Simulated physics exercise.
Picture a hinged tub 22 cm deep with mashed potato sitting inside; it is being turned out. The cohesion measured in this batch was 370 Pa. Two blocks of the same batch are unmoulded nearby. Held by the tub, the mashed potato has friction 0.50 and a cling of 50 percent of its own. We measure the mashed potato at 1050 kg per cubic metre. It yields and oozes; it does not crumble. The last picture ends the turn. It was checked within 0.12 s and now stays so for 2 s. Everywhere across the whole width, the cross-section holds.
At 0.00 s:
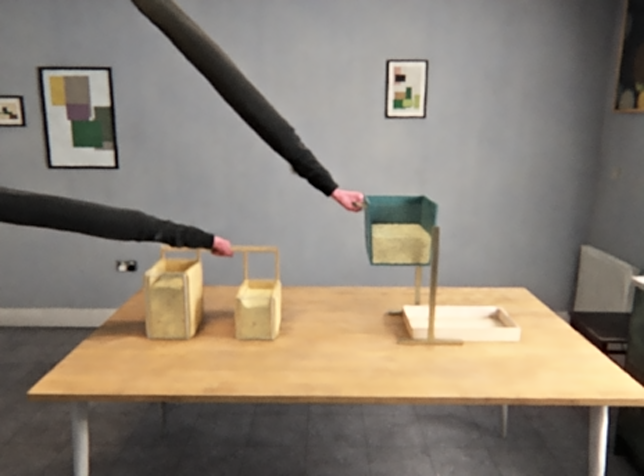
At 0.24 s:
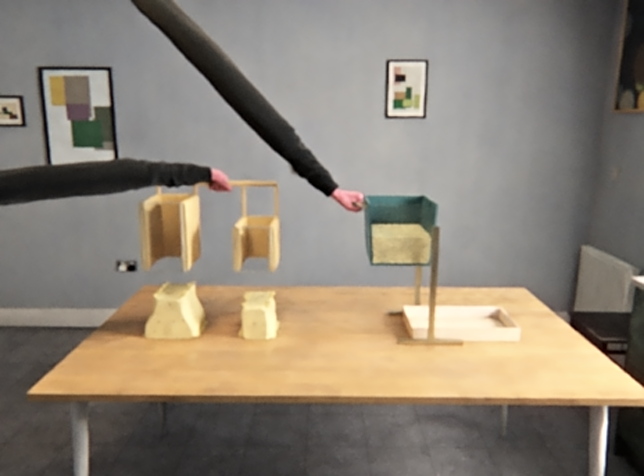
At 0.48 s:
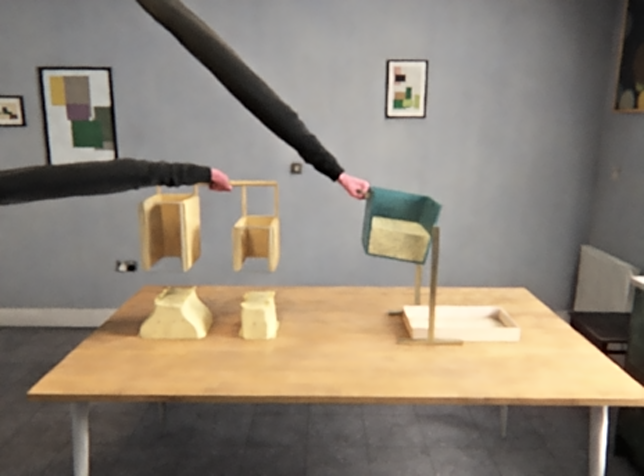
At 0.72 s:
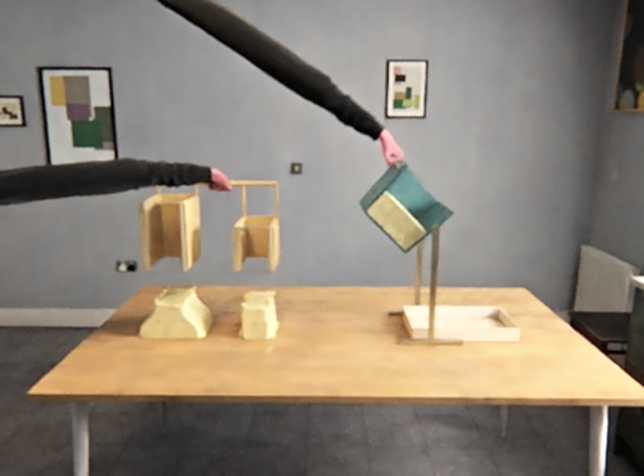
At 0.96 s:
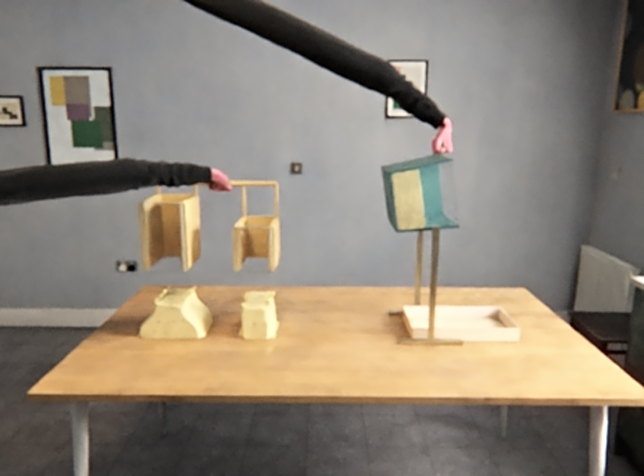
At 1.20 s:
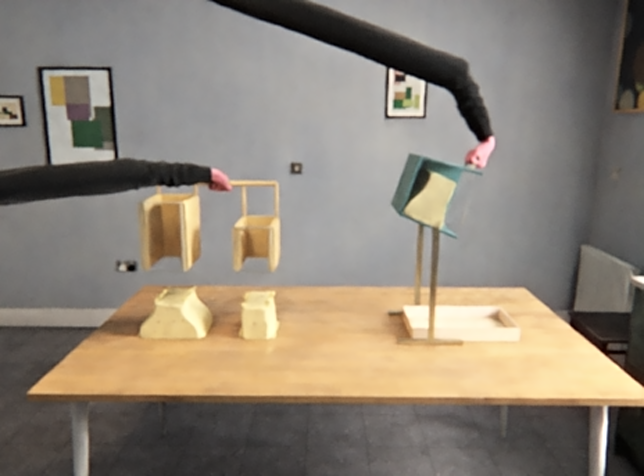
In the video, one hand lifts two wooden moulds off pale, soft blocks, which sag and spread, the left one more; then another hand turns a teal hinged tub clockwise past upright on its stand, the pale mass inside bulging.
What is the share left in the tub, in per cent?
About 0 %.
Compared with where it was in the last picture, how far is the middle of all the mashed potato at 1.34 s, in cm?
The shift is near 8 cm.
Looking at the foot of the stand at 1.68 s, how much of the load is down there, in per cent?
I'd say about 55 per cent of it.
After 1.34 s, the tub is at 108 degrees and holds 84 %.
After 1.51 s, the tub is at 108 degrees and holds 30 %.
After 1.68 s, the tub is at 108 degrees and holds 0 %.
After 1.85 s, the tub is at 108 degrees and holds 0 %.
After 3.20 s, the tub is at 108 degrees and holds 0 %.
